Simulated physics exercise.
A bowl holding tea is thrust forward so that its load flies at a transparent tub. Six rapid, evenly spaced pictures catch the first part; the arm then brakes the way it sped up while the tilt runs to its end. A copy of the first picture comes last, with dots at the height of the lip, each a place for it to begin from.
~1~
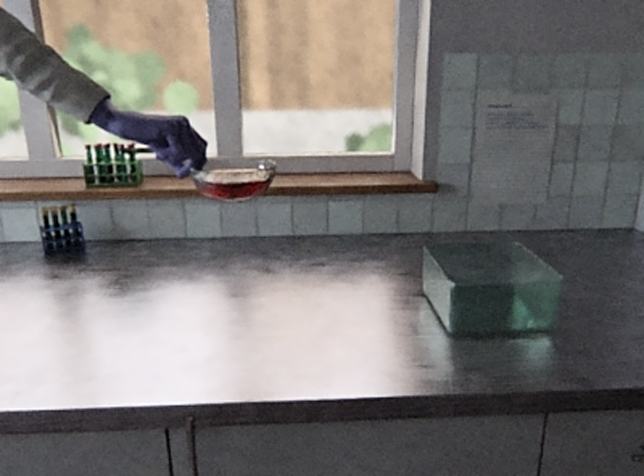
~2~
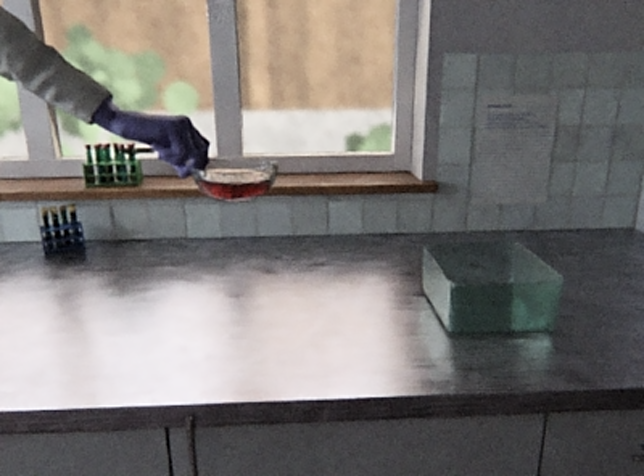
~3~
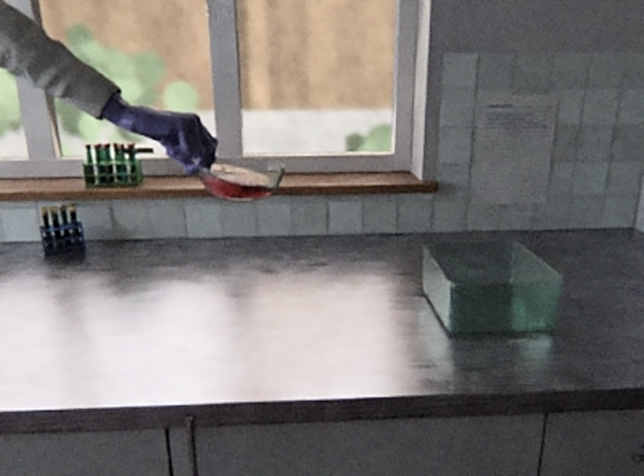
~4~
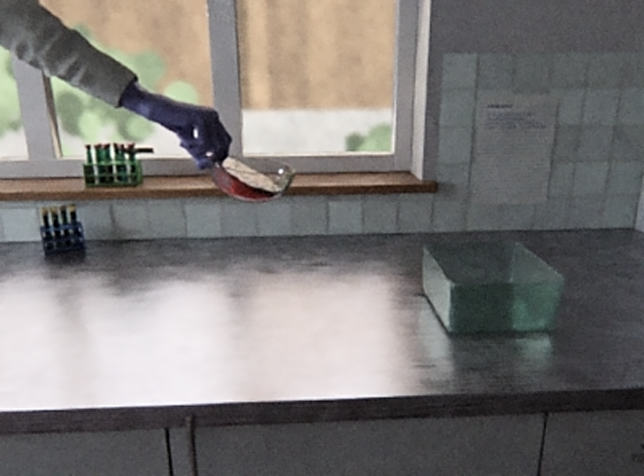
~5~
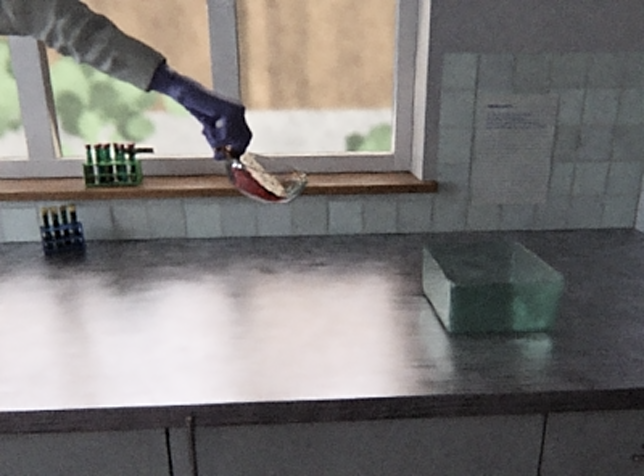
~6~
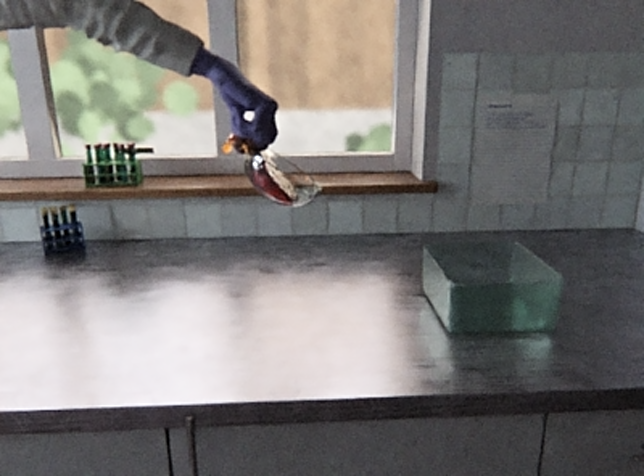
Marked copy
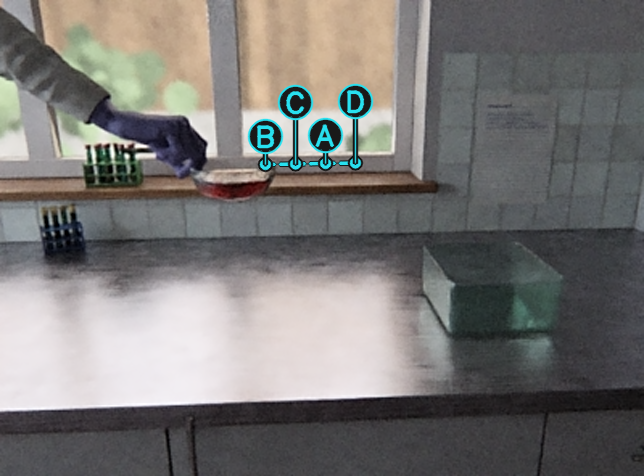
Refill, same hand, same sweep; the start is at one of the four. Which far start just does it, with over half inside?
C will do.
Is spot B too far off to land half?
Yes, it does.
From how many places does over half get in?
Three of them.
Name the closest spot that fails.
Spot B.
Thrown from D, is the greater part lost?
No.
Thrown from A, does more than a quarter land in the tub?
Yes, it does.
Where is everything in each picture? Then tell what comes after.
The first frame shows upright, lip at (274, 164); tub from (446, 333) to (554, 330); nothing has left yet.
The second frame shows upright, lip at (276, 164); nothing has left yet.
The third frame shows tipped about 3°, lip at (283, 166); nothing has left yet.
The fourth frame shows tipped about 10°, lip at (294, 171); tea is over the rim, down to (220, 159).
The fifth frame shows tipped about 21°, lip at (307, 179); tea is over the rim, down to (241, 155).
The sixth frame shows tipped about 34°, lip at (321, 188); tea is over the rim, down to (238, 153).
On the marked copy, A at (325, 163); B at (265, 164); C at (295, 164); D at (355, 163).
If A is chosen, about 78 % lands in the tub, 20 % falls short.
If B is chosen, about 32 % lands in the tub, 56 % falls short and 12 % goes beside or beyond.
If C is chosen, about 69 % lands in the tub, 23 % falls short and 7 % goes beside or beyond.
If D is chosen, about 75 % lands in the tub, 12 % falls short and 13 % goes beside or beyond.
